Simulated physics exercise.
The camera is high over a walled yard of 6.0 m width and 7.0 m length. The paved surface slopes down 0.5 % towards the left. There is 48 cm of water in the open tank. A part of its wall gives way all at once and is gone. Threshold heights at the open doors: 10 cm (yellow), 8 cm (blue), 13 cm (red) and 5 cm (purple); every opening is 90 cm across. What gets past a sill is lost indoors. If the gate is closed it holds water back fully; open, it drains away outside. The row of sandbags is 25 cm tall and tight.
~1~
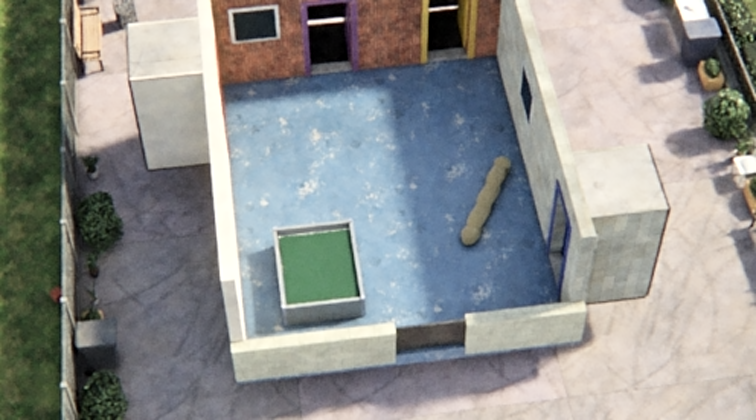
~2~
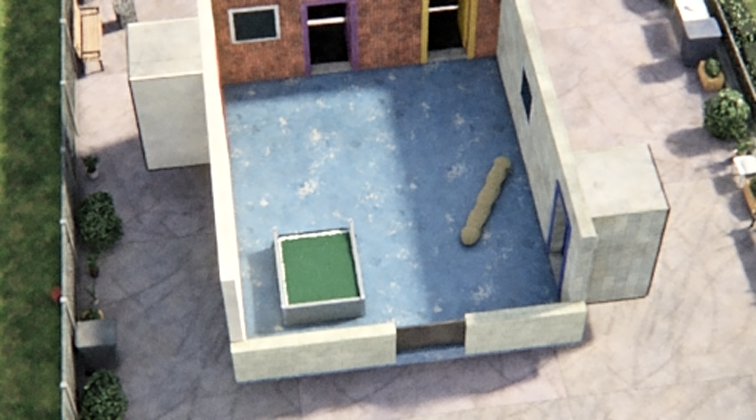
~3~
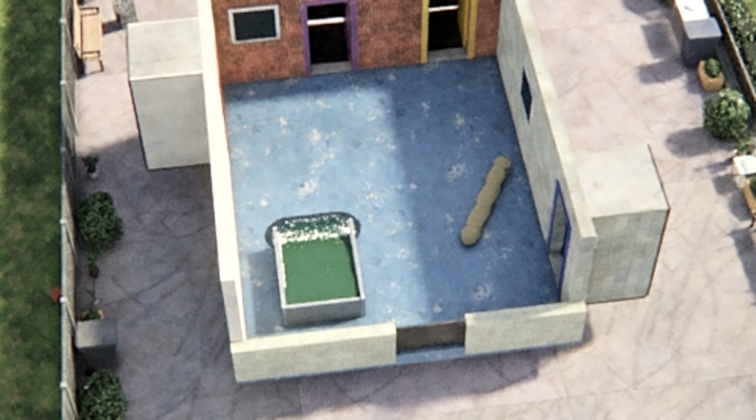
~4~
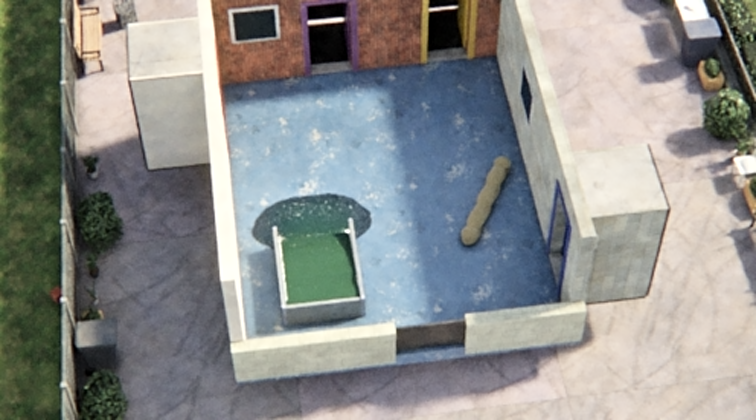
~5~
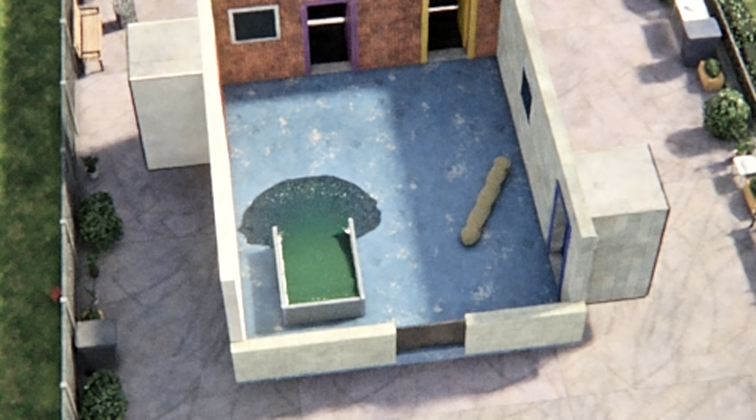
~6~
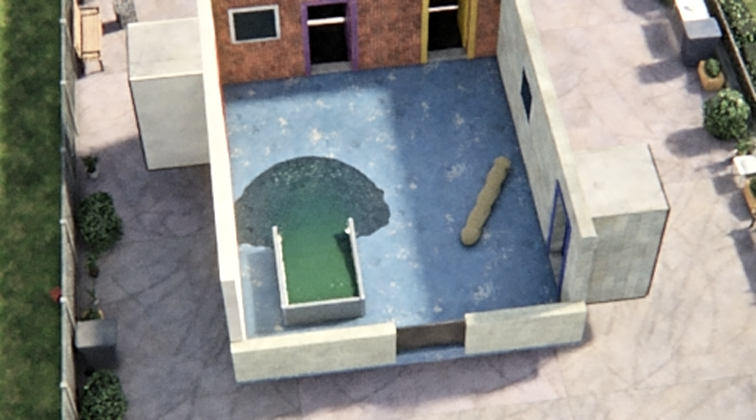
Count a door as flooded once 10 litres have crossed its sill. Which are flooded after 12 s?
Door by door: At the yellow door it does not reach the limit; at the blue door it does not reach the limit; at the red door it stays under the limit; at the purple door it goes over the limit.
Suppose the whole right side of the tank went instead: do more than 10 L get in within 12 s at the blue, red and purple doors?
Then: Blue over, red below, purple not over.
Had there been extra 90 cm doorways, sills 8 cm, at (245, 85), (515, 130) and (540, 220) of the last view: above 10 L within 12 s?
In turn: Over, under, under.
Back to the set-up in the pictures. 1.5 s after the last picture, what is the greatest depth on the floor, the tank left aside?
About 14 cm.
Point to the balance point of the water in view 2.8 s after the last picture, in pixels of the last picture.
At about (309, 158).
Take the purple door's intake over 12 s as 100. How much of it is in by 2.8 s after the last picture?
Some 55 per cent by then.
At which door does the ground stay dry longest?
It is the blue one.
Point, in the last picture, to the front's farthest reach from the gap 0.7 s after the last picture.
At about (308, 93).
Then, 0.7 s after the last picture water covers 25 % of the floor and is deepest (19 cm) near (302, 237); yellow door not reached, blue door not reached, red door not reached, purple door not reached.
Then, 1.5 s after the last picture water covers 40 % of the floor and is deepest (14 cm) near (302, 237); yellow door not reached, blue door not reached, red door 10 cm at the sill, 0 L in, purple door 11 cm at the sill, 3 L in.
Then, 2.8 s after the last picture water covers 45 % of the floor and is deepest (20 cm) near (241, 106); yellow door 5 cm at the sill, 0 L in, blue door not reached, red door 7 cm at the sill, 0 L in, purple door 13 cm at the sill, 44 L in.
Then, 6.3 s after the last picture water covers 50 % of the floor and is deepest (9 cm) near (495, 79); yellow door 5 cm at the sill, 0 L in, blue door not reached, red door 6 cm at the sill, 0 L in, purple door 5 cm at the sill, 77 L in.
Then, 11.3 s after the last picture water covers 80 % of the floor and is deepest (5 cm) near (361, 260); yellow door 3 cm at the sill, 0 L in, blue door 1 cm at the sill, 0 L in, red door 3 cm at the sill, 0 L in, purple door 2 cm at the sill, 78 L in.
